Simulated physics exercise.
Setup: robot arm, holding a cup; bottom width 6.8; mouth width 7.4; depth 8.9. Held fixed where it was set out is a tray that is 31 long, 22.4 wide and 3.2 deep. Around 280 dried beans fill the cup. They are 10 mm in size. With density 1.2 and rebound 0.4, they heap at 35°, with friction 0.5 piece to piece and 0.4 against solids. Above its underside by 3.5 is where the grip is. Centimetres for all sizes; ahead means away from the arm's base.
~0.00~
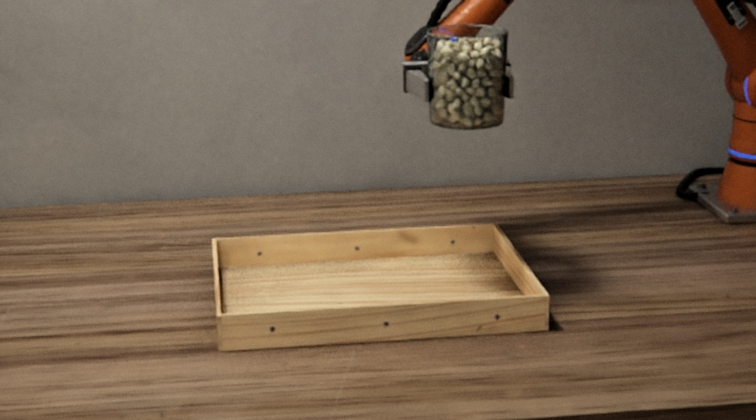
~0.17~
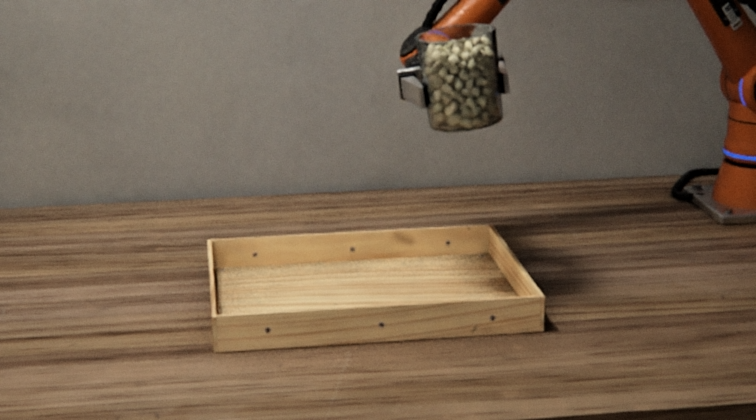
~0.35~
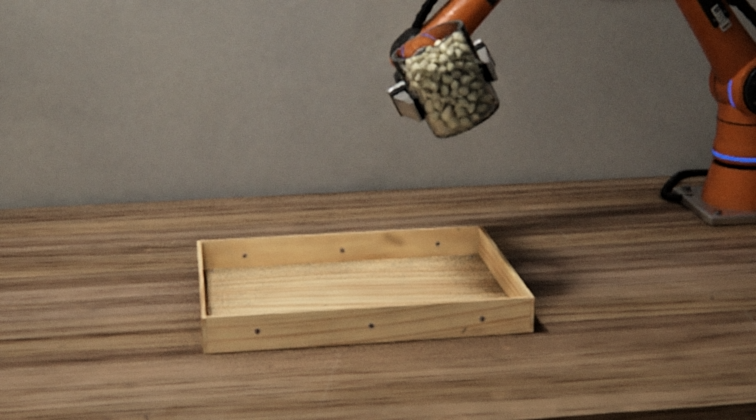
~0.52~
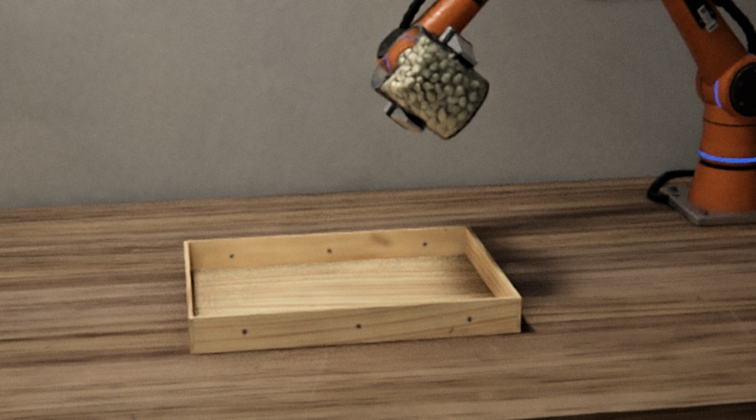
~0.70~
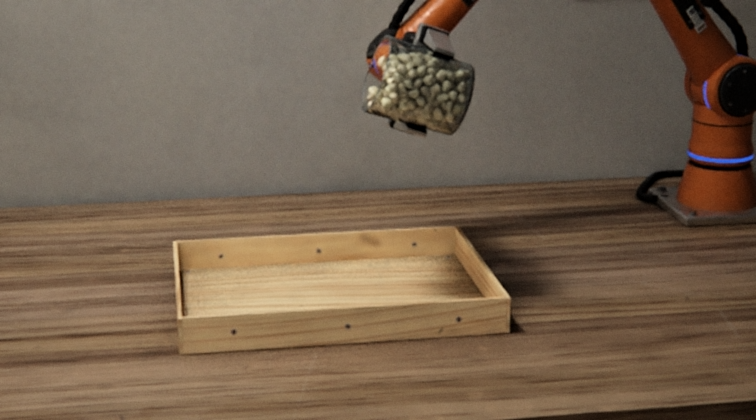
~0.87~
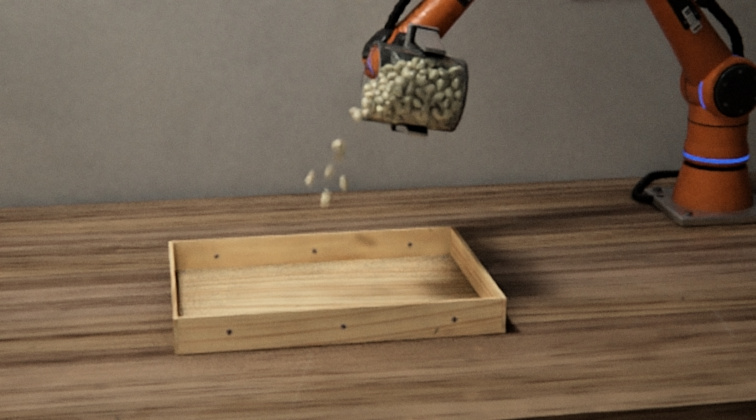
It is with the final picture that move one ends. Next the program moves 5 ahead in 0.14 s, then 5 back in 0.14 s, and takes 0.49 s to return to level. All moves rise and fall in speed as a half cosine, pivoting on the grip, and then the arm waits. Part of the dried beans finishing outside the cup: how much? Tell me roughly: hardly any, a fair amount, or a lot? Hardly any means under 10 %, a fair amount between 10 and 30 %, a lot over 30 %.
A lot.
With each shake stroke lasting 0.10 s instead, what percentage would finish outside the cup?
Roughly 70 in a hundred.
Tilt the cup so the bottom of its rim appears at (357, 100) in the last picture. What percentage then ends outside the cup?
About 20 per cent.
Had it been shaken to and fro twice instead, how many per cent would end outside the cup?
Probably about 60 in a hundred.
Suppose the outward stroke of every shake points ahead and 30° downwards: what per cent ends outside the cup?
I'd reckon around 25 per cent.
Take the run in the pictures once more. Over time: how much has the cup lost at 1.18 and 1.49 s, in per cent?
Taking the two times in order, I'd say 35 and then 40 per cent.
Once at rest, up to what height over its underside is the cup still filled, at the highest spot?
Around 6.5 cm up.
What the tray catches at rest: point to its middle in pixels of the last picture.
I'd put it at roughly (291, 291).
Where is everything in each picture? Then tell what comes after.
In the first frame, cup middle at (467, 78), level; upper third of the load around (470, 58), from x 435 to 500, top at y 45; 285 in the cup.
In the second frame, cup middle at (461, 79), tilted 7° forward; upper third of the load around (463, 59), from x 425 to 495, top at y 45.
In the third frame, cup middle at (448, 81), tilted 27° forward; upper third of the load around (447, 64), from x 410 to 490, top at y 40.
In the fourth frame, cup middle at (432, 84), tilted 51° forward; upper third of the load around (430, 67), from x 390 to 480, top at y 40.
In the fifth frame, cup middle at (420, 87), tilted 71° forward; upper third of the load around (420, 72), from x 370 to 465, top at y 55.
In the sixth frame, cup middle at (415, 89), tilted 78° forward; upper third of the load around (422, 77), from x 310 to 460, top at y 65; 278 in the cup, 7 in flight or on a rim.
By 1.18 s, tilted 77° forward, highest piece 23 above the table; 183 in the cup, 24 in the tray, 78 in flight or on a rim.
By 1.49 s, tilted 18° forward, highest piece 26 above the table; 166 in the cup, 118 in the tray, 1 on the table or floor.
By 1.84 s, level, highest piece 25 above the table; 166 in the cup, 118 in the tray, 1 on the table or floor.
By 2.89 s, level, highest piece 25 above the table; 166 in the cup, 118 in the tray, 1 on the table or floor.
Final count, 166 in the cup, 118 in the tray, 1 on the table or floor. That is 42 % outside the cup.
